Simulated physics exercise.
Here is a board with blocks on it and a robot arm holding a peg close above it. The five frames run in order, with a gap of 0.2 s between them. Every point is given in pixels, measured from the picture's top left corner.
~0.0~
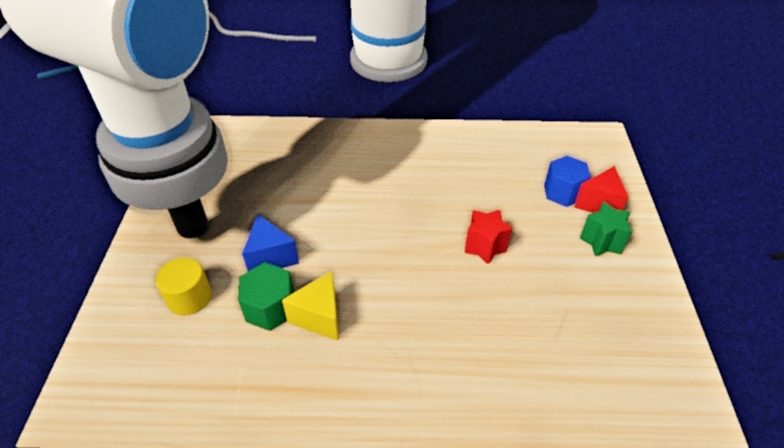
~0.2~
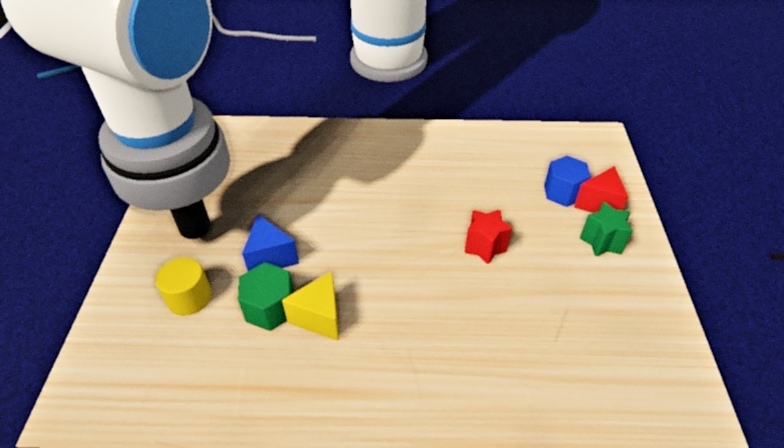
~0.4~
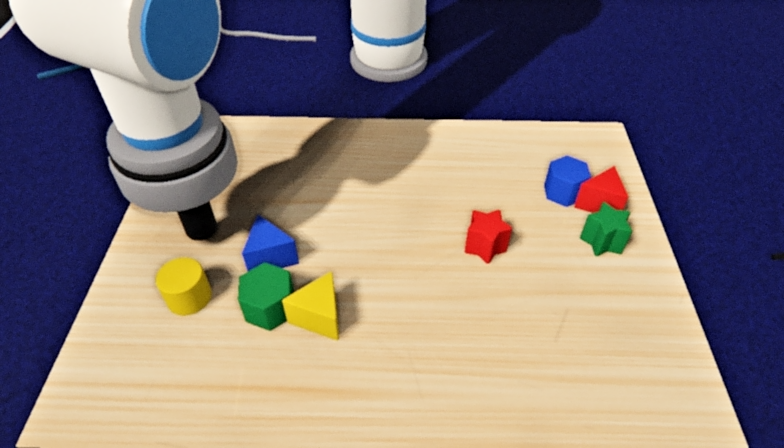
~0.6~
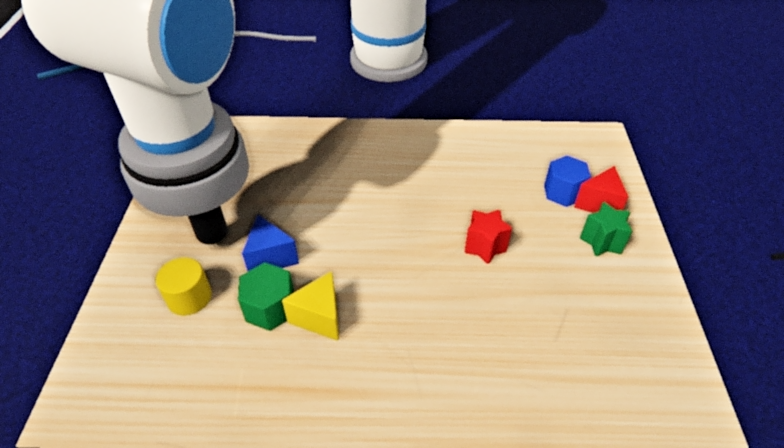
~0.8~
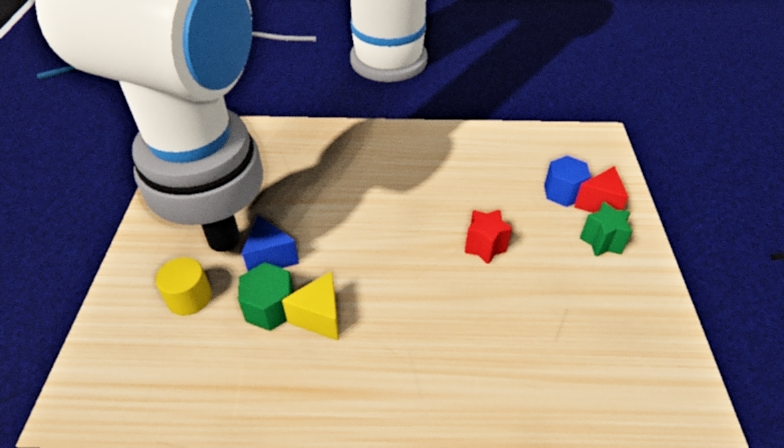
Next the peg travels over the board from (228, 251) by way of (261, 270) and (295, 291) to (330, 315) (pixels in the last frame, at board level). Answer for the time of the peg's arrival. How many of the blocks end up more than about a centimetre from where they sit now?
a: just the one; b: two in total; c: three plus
I'll go with c - three plus.
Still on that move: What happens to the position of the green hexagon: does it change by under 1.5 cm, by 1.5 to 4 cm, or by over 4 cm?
Once the path is done, the green hexagon lies 1.5 to 4 cm from its present place.
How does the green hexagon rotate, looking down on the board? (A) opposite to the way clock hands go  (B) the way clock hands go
Answer: B.
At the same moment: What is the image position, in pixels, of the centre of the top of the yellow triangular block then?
It comes to (336, 322).
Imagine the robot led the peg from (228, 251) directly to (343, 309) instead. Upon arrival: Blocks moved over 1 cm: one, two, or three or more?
I'd put the number at three or more.
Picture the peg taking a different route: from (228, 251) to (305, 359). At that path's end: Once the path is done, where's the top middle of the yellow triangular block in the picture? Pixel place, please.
Just about (349, 316).
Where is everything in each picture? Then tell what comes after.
The first frame shows tip of the peg (194, 228), middles of tops, yellow circle (179, 274), green hexagon (264, 284), blue triangular block (265, 235), yellow triangular block (316, 296).
The second frame shows peg (196, 229), nothing pushed.
The third frame shows peg (202, 231), nothing pushed.
The fourth frame shows peg (213, 234), nothing pushed.
The fifth frame shows peg (225, 241), yellow circle (179, 274), green hexagon (264, 284), blue triangular block (265, 235), yellow triangular block (316, 296).
The first path, step by step. One third of the way, peg (259, 261); blue triangular block (289, 241), turned 25° anticlockwise.
Two thirds of the way, peg (294, 282); green hexagon (271, 302), turned 50° clockwise; blue triangular block (308, 241), turned 55° anticlockwise; yellow triangular block (319, 305), turned 40° anticlockwise.
At the end, peg (329, 306); yellow circle unmoved; green hexagon (272, 308), turned 65° clockwise; blue triangular block (308, 241), turned 60° anticlockwise; yellow triangular block (336, 322).
